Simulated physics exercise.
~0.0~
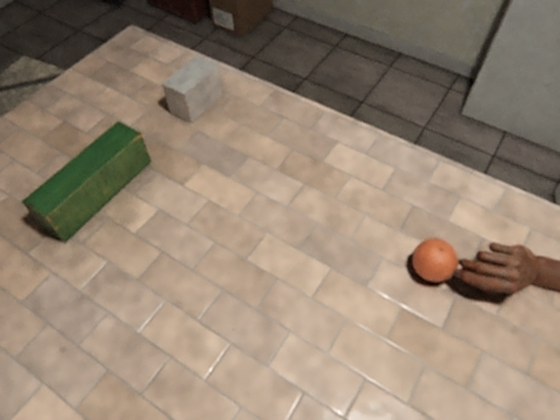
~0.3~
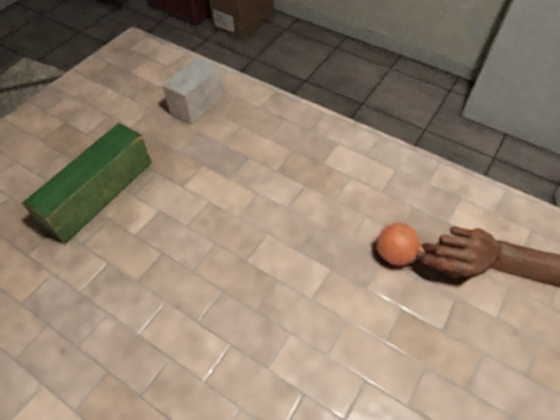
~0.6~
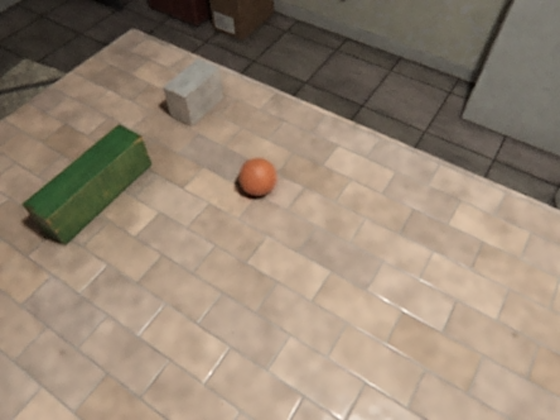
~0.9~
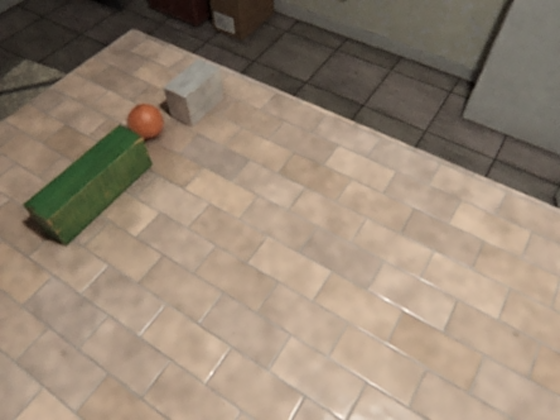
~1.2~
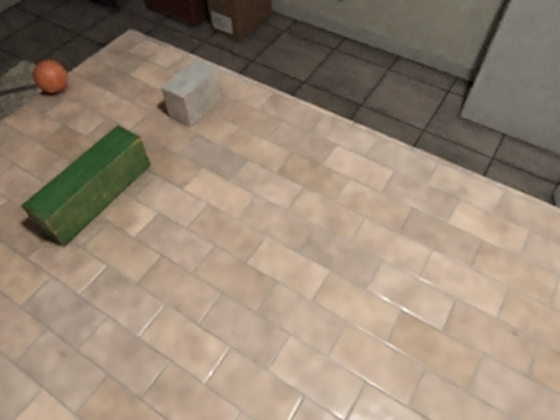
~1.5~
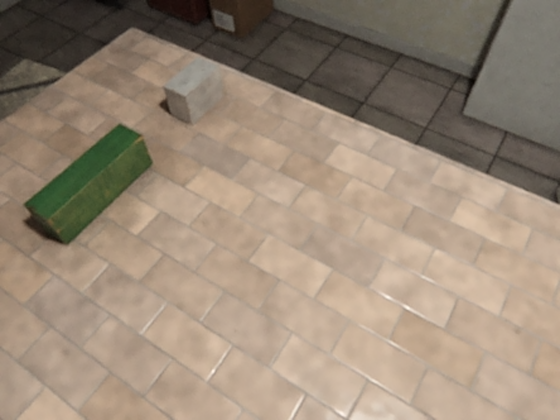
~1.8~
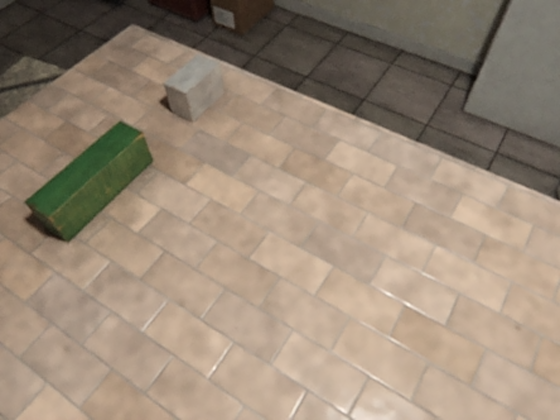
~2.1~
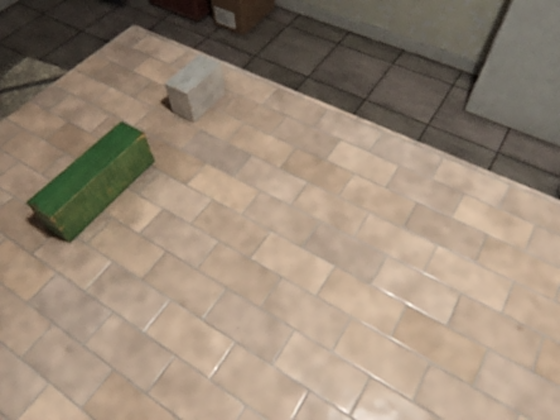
In the video, a hand rolls an orange ball from the right across a tiled surface toward a green block and a white block. The ball travels left and away, passes through the gap between them, and goes out of view while both blocks stay put.
